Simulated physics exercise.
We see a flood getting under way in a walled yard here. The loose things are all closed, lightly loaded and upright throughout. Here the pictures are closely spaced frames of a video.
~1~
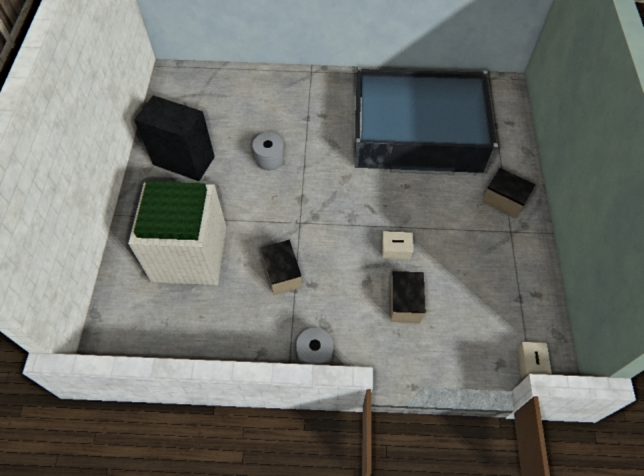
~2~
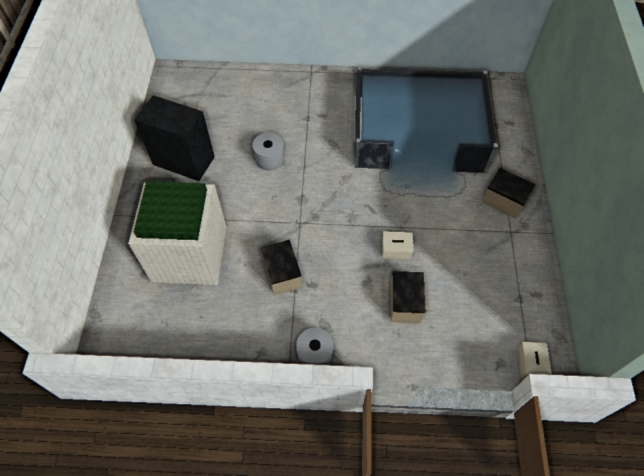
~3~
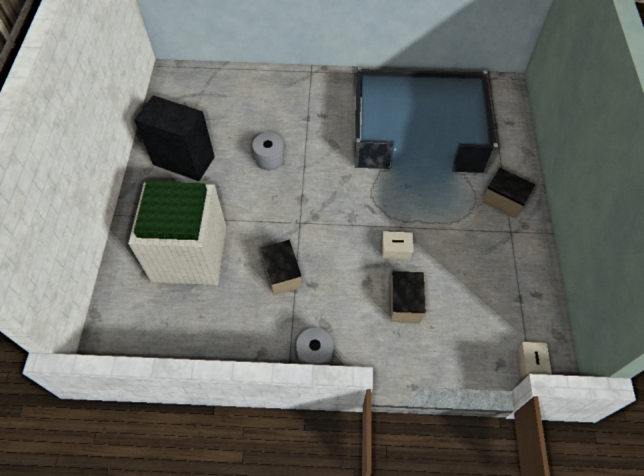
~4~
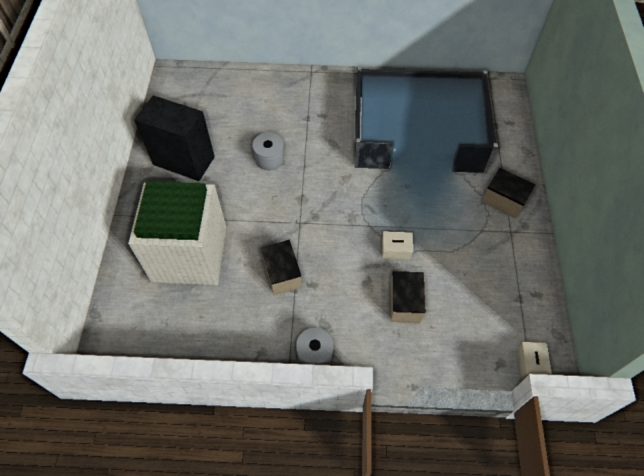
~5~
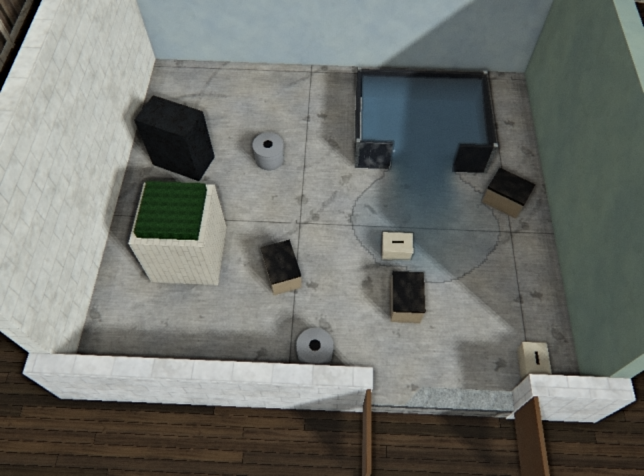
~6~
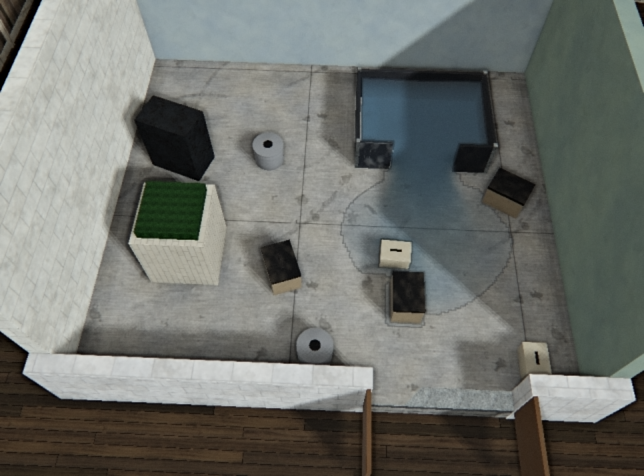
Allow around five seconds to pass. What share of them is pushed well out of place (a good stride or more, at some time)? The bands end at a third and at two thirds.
It stays in the middle third.
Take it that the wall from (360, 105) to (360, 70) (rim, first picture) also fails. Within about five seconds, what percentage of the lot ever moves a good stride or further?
Near 0 in a hundred.
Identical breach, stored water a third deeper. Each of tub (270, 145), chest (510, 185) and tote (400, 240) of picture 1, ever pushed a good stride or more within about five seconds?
In sequence: Fell short, fell short and went the distance.
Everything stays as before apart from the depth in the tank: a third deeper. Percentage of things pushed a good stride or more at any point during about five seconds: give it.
Around 70 in a hundred.
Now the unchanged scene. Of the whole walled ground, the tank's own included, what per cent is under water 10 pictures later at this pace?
Roughly 45 in a hundred.
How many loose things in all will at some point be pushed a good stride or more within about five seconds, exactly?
That adds up to 3.
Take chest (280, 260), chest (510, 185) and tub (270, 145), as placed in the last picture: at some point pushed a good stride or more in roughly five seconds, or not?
Per object, same order: Less than that / less than that / less than that.
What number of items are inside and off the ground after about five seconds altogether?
I count 2.
A moment on, 1 of 7 are well off their spots; 0 afloat.
Next, 2 of 7 are well off their spots; 2 afloat.
Later, 3 of 7 are well off their spots; 2 afloat.
In the end, 3 of 7 are well off their spots, and 3 have been at some point; 2 afloat.
